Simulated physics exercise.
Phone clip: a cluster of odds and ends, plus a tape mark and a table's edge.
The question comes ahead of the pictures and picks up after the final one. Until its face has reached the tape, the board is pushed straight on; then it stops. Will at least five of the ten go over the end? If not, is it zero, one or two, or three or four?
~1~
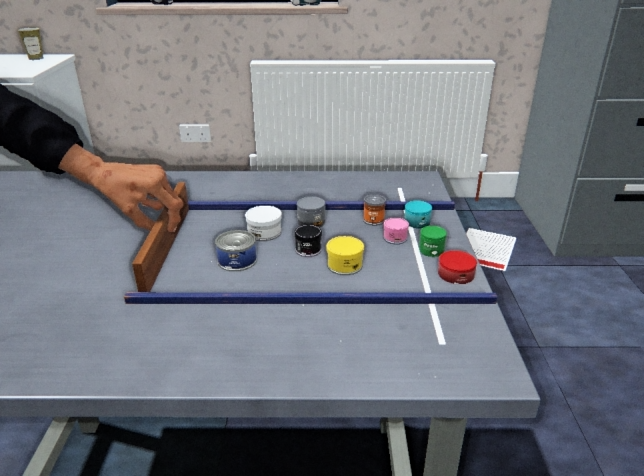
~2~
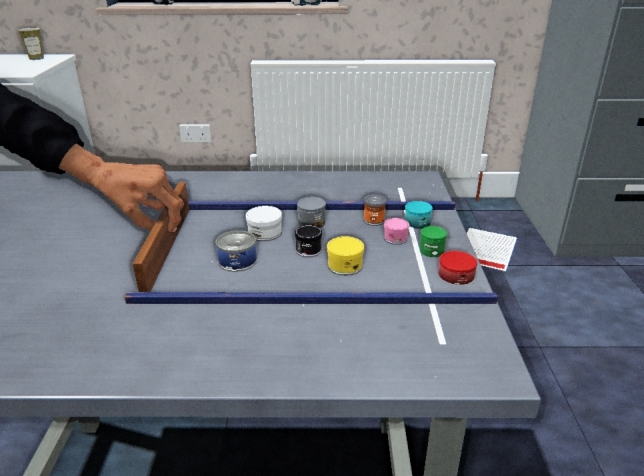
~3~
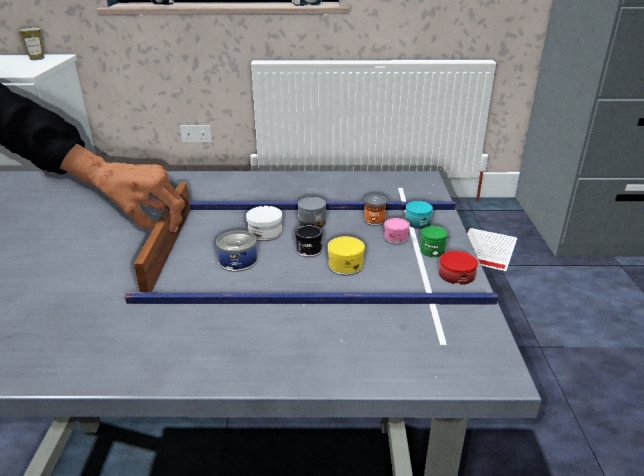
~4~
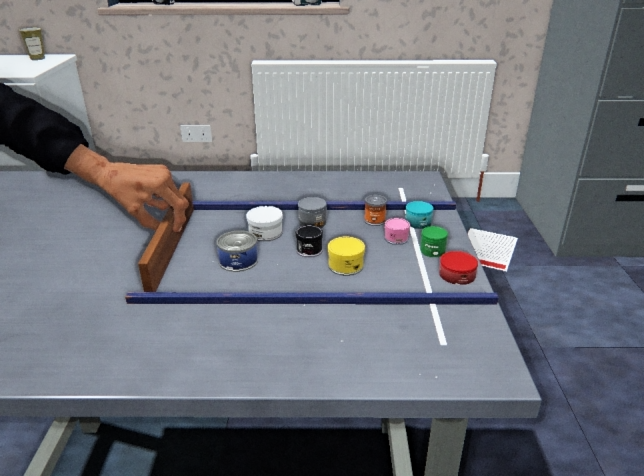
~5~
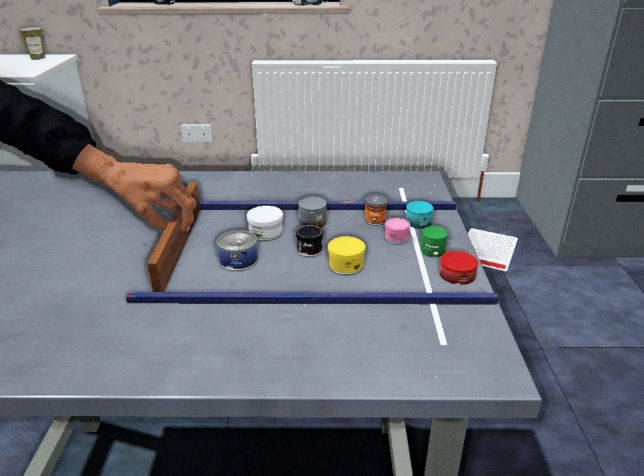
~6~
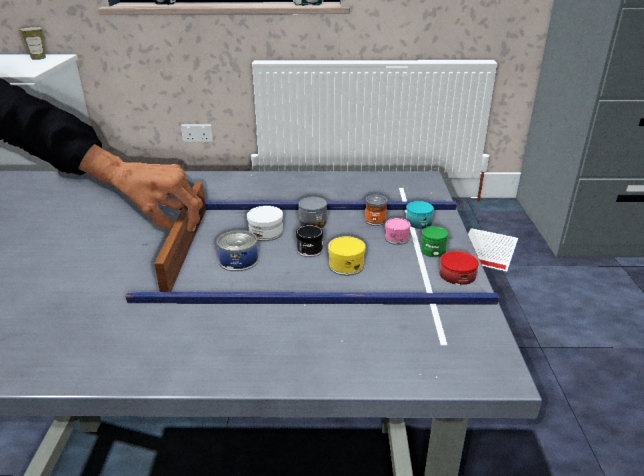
The table is going to lose one piece, maybe two.
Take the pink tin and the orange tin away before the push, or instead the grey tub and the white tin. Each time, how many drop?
That makes 1 fallen, then 1 fallen in the other try.
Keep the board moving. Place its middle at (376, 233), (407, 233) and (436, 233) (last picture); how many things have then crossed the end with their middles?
Place by place: 0, 0 and 5.
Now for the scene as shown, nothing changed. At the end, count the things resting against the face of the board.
I count 3 of them.
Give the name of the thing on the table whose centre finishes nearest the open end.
I'd go with the red tub.
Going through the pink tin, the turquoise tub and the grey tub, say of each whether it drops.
Check the pink tin: It does not drop. The turquoise tub falls away. The grey tub does not drop.
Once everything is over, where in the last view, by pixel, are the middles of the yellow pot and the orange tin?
Approximately (456, 276) for one, approximately (448, 211) for the other.
Soon after, none off yet; red tub at rest near (459, 268); green tub at rest near (434, 242); turquoise tub at rest near (419, 215).
At rest, the number that fall off is one or two; fallen, turquoise tub.
